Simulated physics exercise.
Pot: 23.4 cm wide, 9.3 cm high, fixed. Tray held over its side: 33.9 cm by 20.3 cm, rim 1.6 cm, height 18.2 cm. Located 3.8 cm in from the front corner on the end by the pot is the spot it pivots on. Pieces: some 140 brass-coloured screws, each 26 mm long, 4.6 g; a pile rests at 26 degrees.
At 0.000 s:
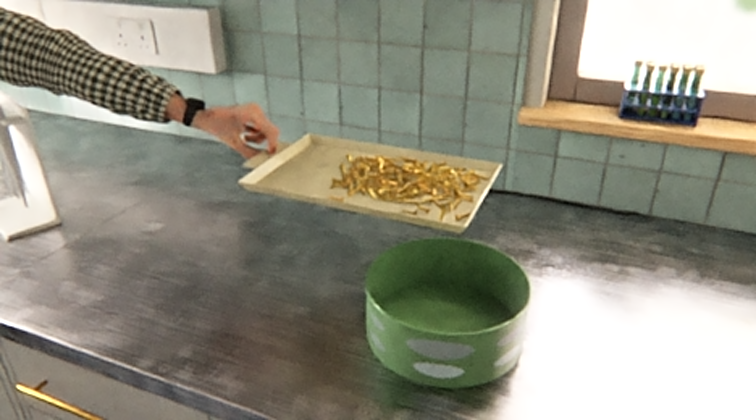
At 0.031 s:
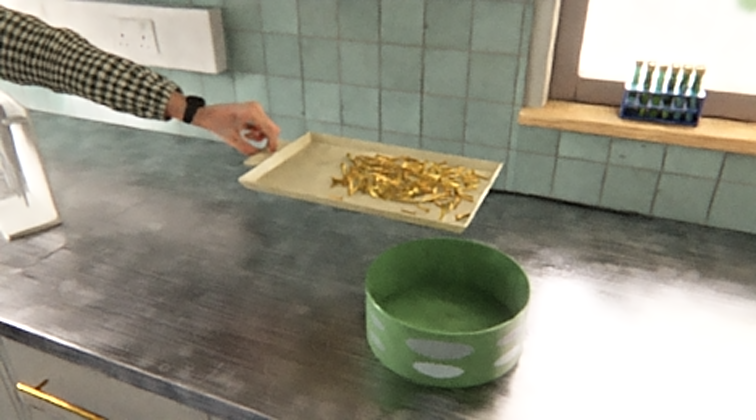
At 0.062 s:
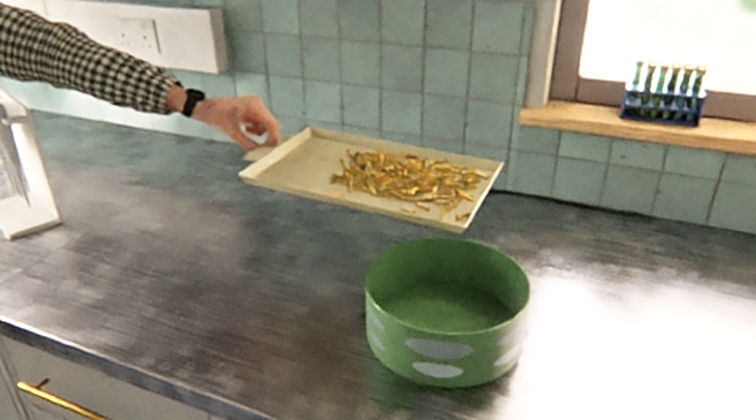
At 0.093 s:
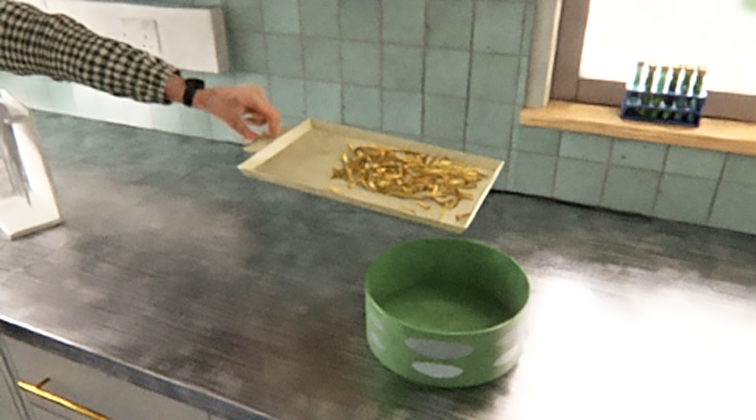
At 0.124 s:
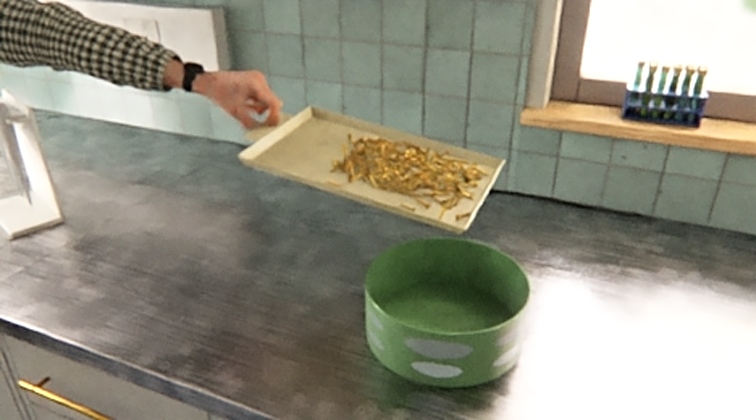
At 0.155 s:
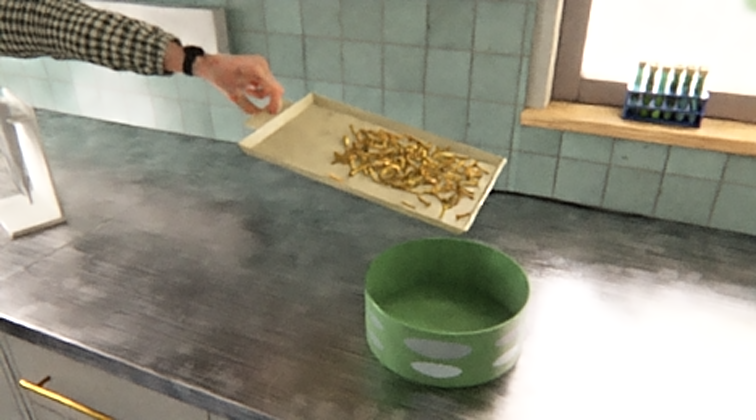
An arm in a black-and-white checked sleeve and dark wristband reaches in from the left over a dark kitchen worktop, seen from slightly above. It holds a cream tray of small brass-coloured pieces above and behind a green pot with pale ovals, before green tiles and a windowsill rack. The tray stays nearly level, then its left end rises, slanting it down rightward, while the pile barely shifts and the view stays still.
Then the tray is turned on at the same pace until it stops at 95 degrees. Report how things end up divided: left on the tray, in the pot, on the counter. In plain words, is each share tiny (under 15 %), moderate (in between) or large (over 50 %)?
Left on the tray: Tiny; pot: Large; counter: Moderate.
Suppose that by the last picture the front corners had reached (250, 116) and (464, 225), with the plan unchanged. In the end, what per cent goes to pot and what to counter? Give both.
That works out as pot 45 and counter 55.
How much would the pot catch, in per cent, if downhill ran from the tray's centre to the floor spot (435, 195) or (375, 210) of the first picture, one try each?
35 and 95 %.
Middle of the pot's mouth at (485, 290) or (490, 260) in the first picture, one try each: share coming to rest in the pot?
Roughly 95 per cent, then 75 per cent.
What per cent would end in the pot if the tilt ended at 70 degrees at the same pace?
Around 80 in a hundred.
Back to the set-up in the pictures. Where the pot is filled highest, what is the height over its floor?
Some 2.5 cm up.
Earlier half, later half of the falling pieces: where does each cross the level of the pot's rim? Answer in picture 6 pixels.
Roughly (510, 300) to start, and after that (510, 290).
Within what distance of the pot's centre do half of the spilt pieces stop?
Some 20 centimetres.
Then, at 0.49 s, tilt 53 degrees; the tray holds 100 %, the pot 0 %.
After 0.71 s, tilt 80 degrees; the tray holds 10 %, the pot 25 %.
After 1.04 s, tilt 95 degrees; the tray holds 0 %, the pot 75 %.
At rest (1.9 s), tray 0 %, pot 75 %, counter 25 %.
